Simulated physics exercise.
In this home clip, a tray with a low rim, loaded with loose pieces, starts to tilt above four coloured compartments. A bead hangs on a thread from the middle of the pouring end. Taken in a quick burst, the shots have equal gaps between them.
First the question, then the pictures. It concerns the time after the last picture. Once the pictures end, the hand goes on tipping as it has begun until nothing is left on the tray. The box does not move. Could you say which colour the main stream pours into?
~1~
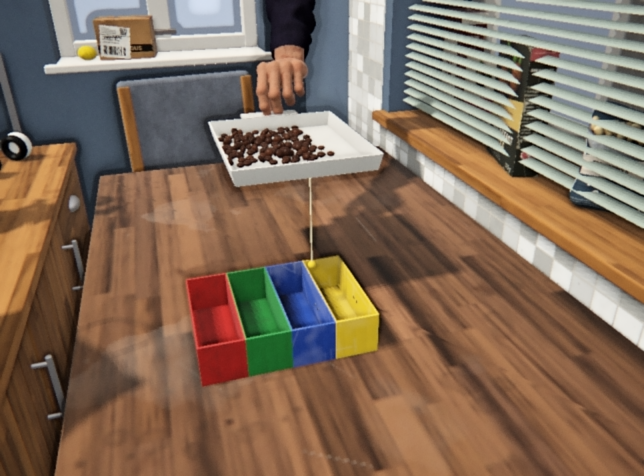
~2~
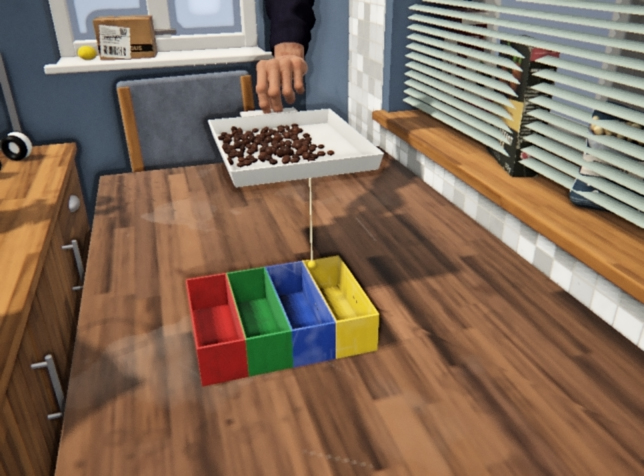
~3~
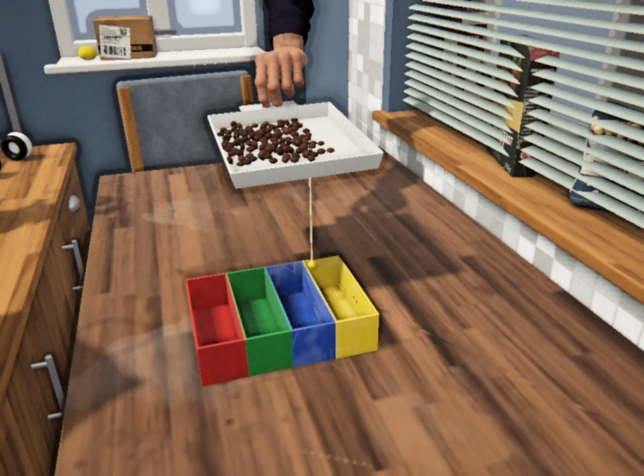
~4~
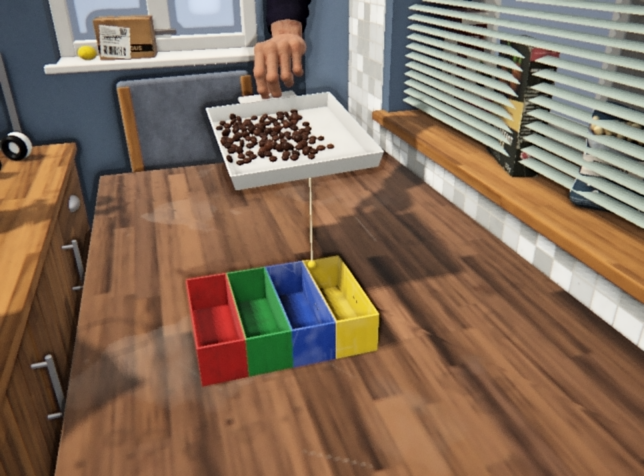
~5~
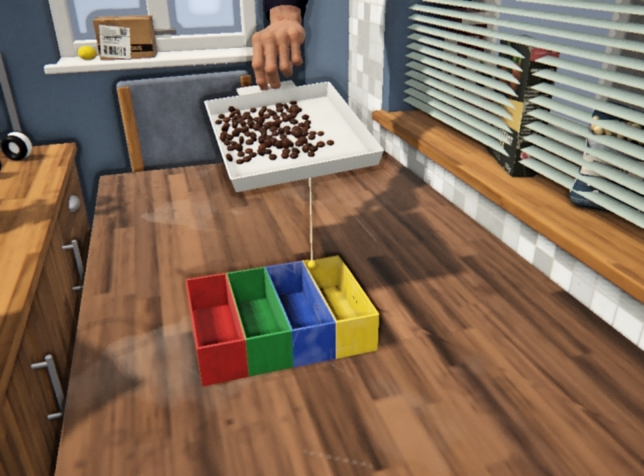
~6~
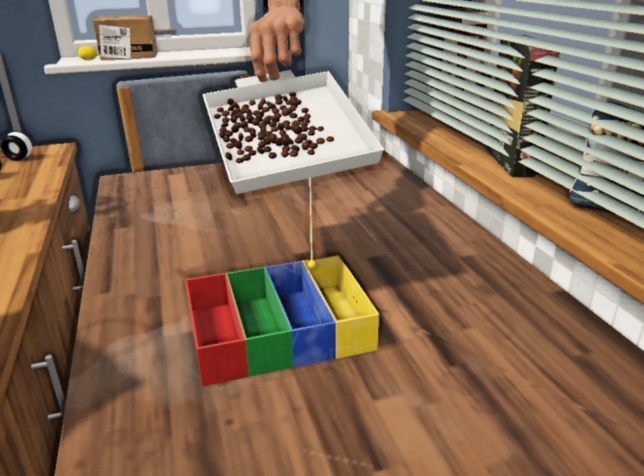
It pours into the green cell.
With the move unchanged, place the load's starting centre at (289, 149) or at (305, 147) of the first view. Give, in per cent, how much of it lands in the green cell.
Roughly 70 % and then 70 %.
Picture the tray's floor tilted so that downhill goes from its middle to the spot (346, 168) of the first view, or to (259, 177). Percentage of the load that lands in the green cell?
In turn some 0 and 80 per cent.
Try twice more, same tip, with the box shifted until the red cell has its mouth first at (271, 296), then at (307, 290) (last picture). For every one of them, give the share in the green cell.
Around 10 and around 0 per cent, in that order.
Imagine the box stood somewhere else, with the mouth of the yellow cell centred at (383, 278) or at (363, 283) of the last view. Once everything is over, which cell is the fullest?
First try: Red. Second try: The red cell.
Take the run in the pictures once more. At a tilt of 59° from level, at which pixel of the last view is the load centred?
Around (263, 167).
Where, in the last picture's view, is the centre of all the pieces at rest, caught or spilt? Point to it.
Somewhere around (257, 327) in the final view.
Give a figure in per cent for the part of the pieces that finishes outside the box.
Estimate: Around 10 percent.
Just after the last frame, tray tipped steeply; almost all on the tray; just a few in the red cell; just a few falling or outside the box.
A moment on, tray tipped right over; roughly half on the tray; roughly a quarter in the green cell; about a tenth in the red cell; about a tenth in the blue cell; about a tenth falling or outside the box.
Further on, tray tipped past a quarter turn; roughly two thirds in the green cell; about a tenth in the blue cell; about a tenth in the red cell; about a tenth falling or outside the box.
When it is over, tray tipped past a quarter turn; roughly two thirds in the green cell; about a tenth in the blue cell; about a tenth in the red cell; not one in the yellow cell; about a tenth outside the box.
